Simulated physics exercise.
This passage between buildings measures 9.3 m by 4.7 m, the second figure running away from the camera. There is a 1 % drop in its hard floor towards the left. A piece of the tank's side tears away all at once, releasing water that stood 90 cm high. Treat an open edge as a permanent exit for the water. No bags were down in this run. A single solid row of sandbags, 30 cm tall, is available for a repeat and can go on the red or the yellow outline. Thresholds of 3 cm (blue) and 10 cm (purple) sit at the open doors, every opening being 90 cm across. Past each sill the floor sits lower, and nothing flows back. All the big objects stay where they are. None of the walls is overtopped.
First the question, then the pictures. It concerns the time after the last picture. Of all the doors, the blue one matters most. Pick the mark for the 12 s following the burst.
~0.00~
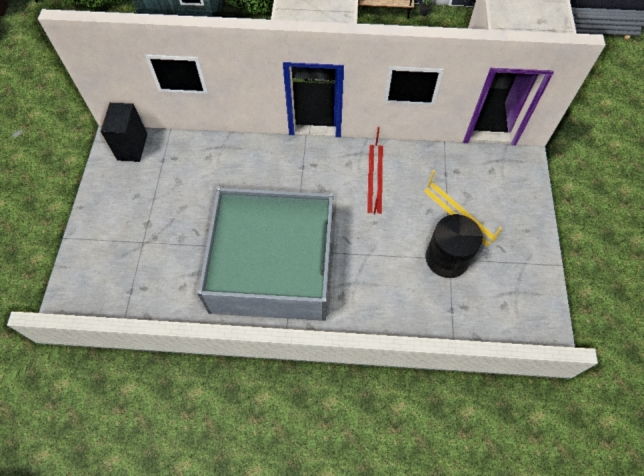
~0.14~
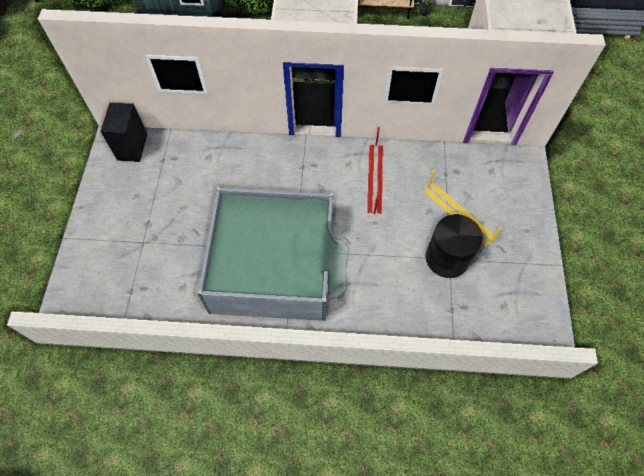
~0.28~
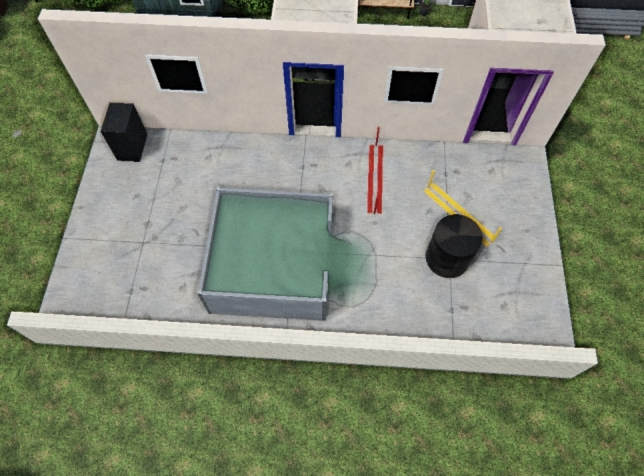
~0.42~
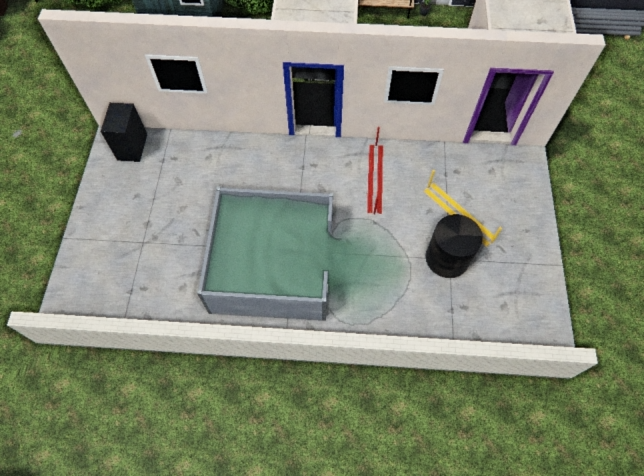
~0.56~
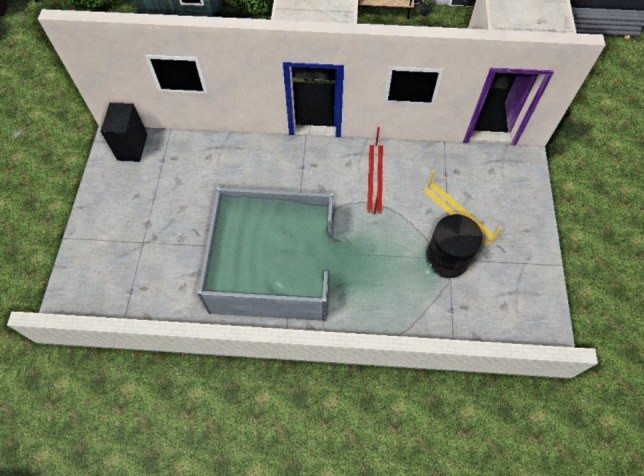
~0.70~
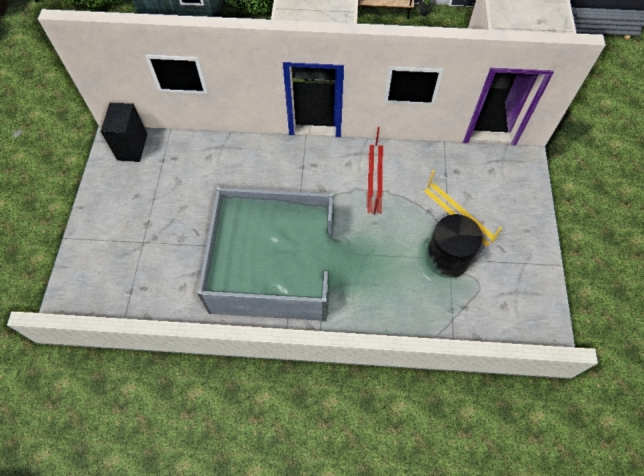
Red.
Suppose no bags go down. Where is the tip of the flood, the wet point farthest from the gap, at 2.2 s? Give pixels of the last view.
The front reaches farthest at about (530, 150).
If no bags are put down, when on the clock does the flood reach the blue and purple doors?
Blue door 3.8 seconds, purple door 1.6 seconds.
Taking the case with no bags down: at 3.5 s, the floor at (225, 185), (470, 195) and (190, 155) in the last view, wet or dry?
Taking them in order, they'd be spared, swamped and spared.
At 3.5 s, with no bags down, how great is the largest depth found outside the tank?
About 28 centimetres.
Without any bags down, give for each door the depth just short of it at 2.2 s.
Depths in centimetres: Blue 0, purple 21.
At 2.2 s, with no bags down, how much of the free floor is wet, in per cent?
The flood covers close to 40 per cent of the floor.
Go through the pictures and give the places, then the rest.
The tank at (269, 244) is whole and still, 90 cm deep, in the first picture.
The front is at (339, 242), 0.6 m from the gap at (326, 260); 0.3 m2 of floor is under water; 90 cm left at the back of the tank, in the second picture.
The front is at (371, 287), 0.9 m from the gap at (326, 261); 1.0 m2 of floor is under water; 90 cm left at the back of the tank, in the third picture.
Water pours out at (326, 262) and has run 1.5 m, to (406, 263); typically 10 cm deep outside, 88 cm at the tank's back, in the fourth picture.
The front is at (445, 279), 2.3 m from the gap at (326, 262); 4.5 m2 of floor is under water; 80 cm left at the back of the tank, in the fifth picture.
The front is at (474, 290), 2.8 m from the gap at (326, 261); 6.4 m2 of floor is under water; 75 cm left at the back of the tank, in the sixth picture.
After 1.4 s water covers 30 % of the floor and is deepest (46 cm) near (422, 258) in the run without bags; in at the blue door, 0 L with no bags, 0 L with the row on red, 0 L on yellow.
After 2.2 s water covers 40 % of the floor and is deepest (37 cm) near (422, 258) in the run without bags; in at the blue door, 0 L with no bags, 0 L with the row on red, 0 L on yellow.
After 3.5 s water covers 45 % of the floor and is deepest (28 cm) near (422, 258) in the run without bags; in at the blue door, 0 L with no bags, 0 L with the row on red, 1 L on yellow.
After 7.0 s water covers 65 % of the floor and is deepest (12 cm) near (337, 270) in the run without bags; in at the blue door, 0 L with no bags, 0 L with the row on red, 18 L on yellow.
After 12.0 s water covers 75 % of the floor and is deepest (6 cm) near (337, 279) in the run without bags; in at the blue door, 0 L with no bags, 0 L with the row on red, 25 L on yellow.
